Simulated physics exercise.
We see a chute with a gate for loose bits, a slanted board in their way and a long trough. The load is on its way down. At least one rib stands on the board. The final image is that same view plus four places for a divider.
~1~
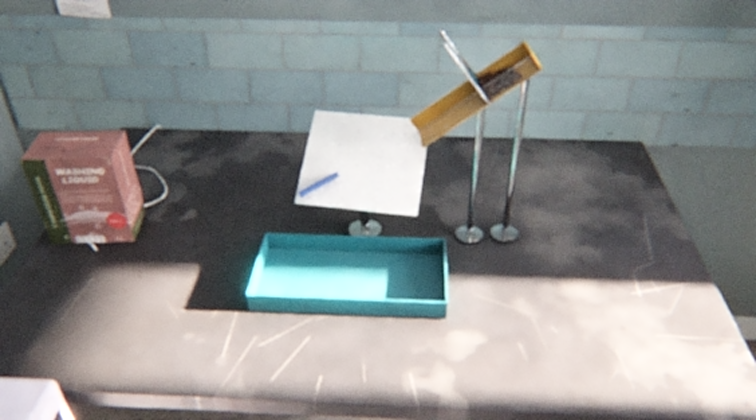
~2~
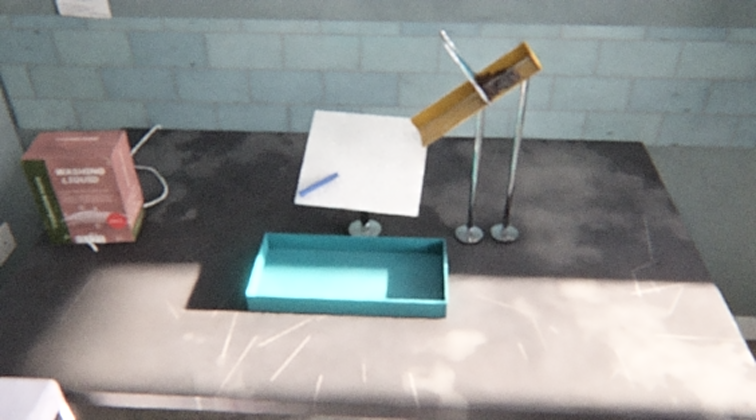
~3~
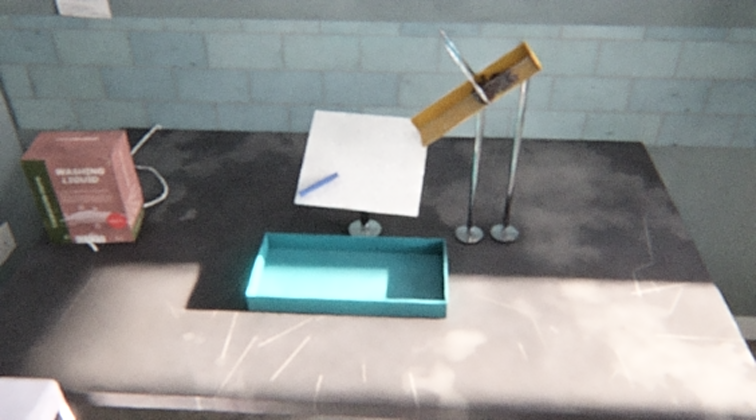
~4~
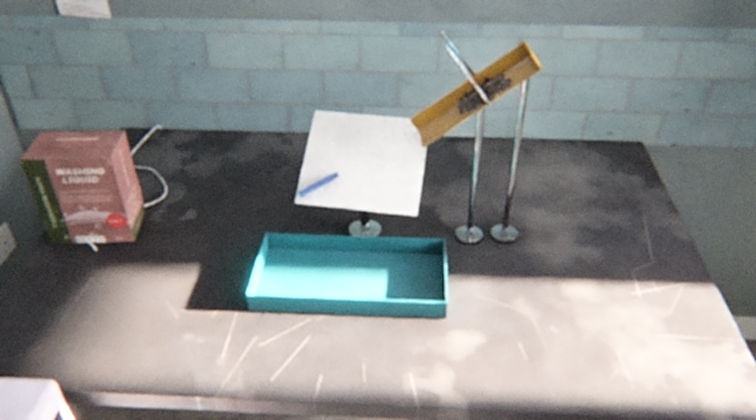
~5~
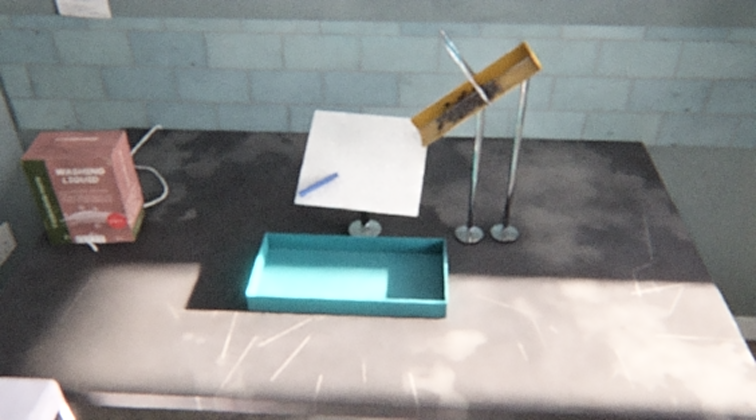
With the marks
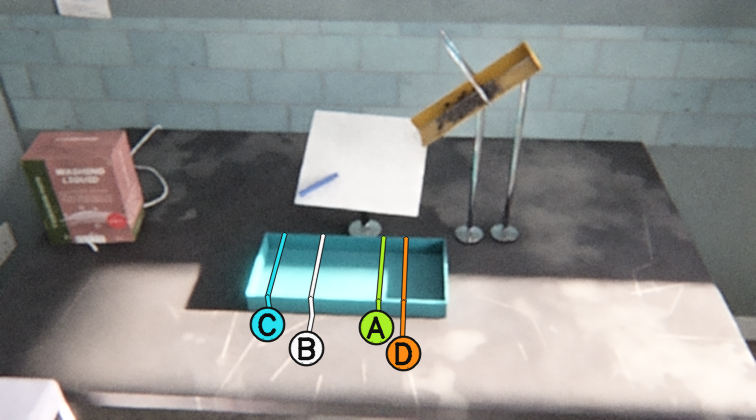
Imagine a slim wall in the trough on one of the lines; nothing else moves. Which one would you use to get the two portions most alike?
It is B.
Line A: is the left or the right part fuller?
More lands on the left.
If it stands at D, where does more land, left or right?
More lands on the left.
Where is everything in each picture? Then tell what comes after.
In the first picture, load behind the gate at (497, 81), chocolate balls; lip of the chute at (421, 140), sloping fairly steeply.
In the second picture, middle of the board at (364, 161), tilted fairly steeply; middle of its low edge at (355, 209); of its high edge at (372, 115).
In the third picture, front corners of the trough at (247, 295) and (447, 302), empty; front of the load at (474, 93).
In the fourth picture, middle of the load at (481, 90); its front at (459, 106), about a third of the way to the lip; rib from (338, 172) to (299, 193).
In the fifth picture, middle of the load at (467, 100); its front at (438, 120), about two thirds of the way to the lip.
On the marked copy, line A crosses the front rim at (378, 300); line B crosses the front rim at (310, 297); line C crosses the front rim at (267, 295); line D crosses the front rim at (403, 301).
If A is chosen, of what is caught, nearly all on the left of the divider, a stray few on the right.
If B is chosen, of what is caught, about two thirds on the left of the divider, about a quarter on the right.
If C is chosen, of what is caught, a small part on the left of the divider, most on the right.
If D is chosen, of what is caught, nearly all on the left of the divider, a stray few on the right.
